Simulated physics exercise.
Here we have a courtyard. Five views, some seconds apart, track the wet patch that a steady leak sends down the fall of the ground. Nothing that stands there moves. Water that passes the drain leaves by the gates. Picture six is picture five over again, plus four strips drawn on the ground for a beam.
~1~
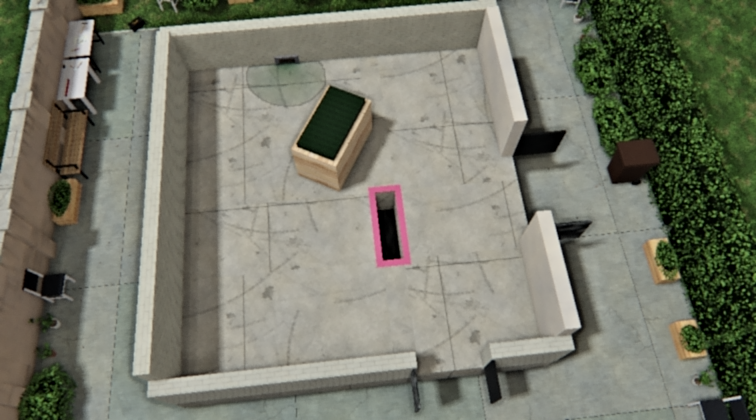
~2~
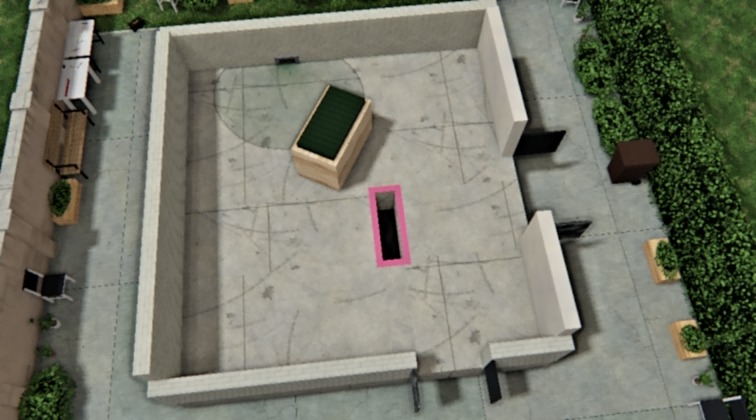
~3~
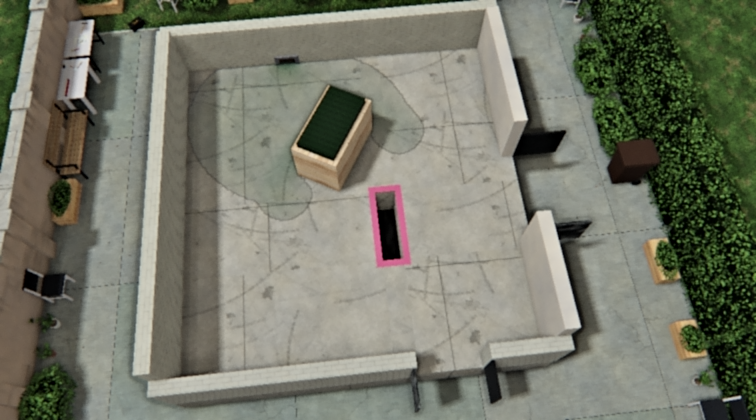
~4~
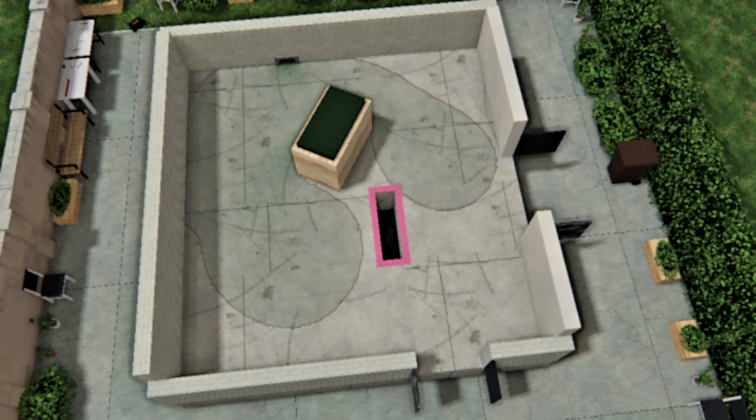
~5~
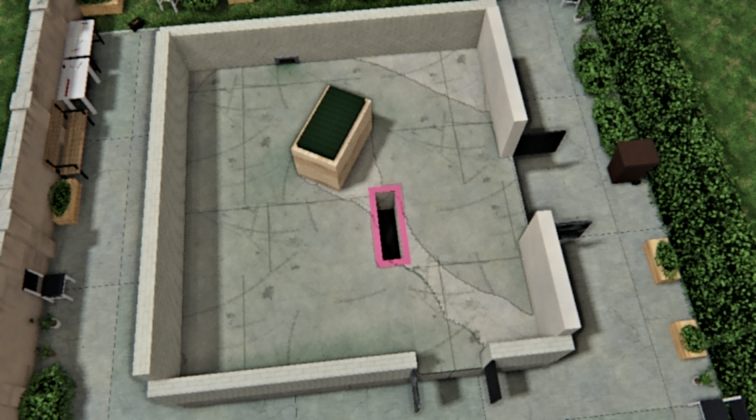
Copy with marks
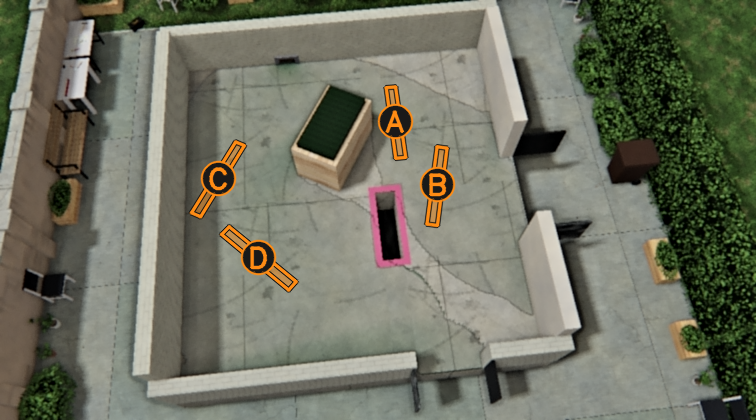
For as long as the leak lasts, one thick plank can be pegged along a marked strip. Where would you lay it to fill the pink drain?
It is A.
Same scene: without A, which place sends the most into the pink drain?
The answer is B.
In orange, A from (400, 157) to (390, 87); B from (432, 224) to (442, 147); C from (196, 214) to (240, 143); D from (225, 230) to (292, 285).
For place A, about 18 % of the stream goes into the pink drain, about 82 % out by the gates.
For place B, about 11 % of the stream goes into the pink drain, about 89 % out by the gates.
For place C, about 4 % of the stream goes into the pink drain, about 95 % out by the gates.
For place D, about 6 % of the stream goes into the pink drain, about 93 % out by the gates.
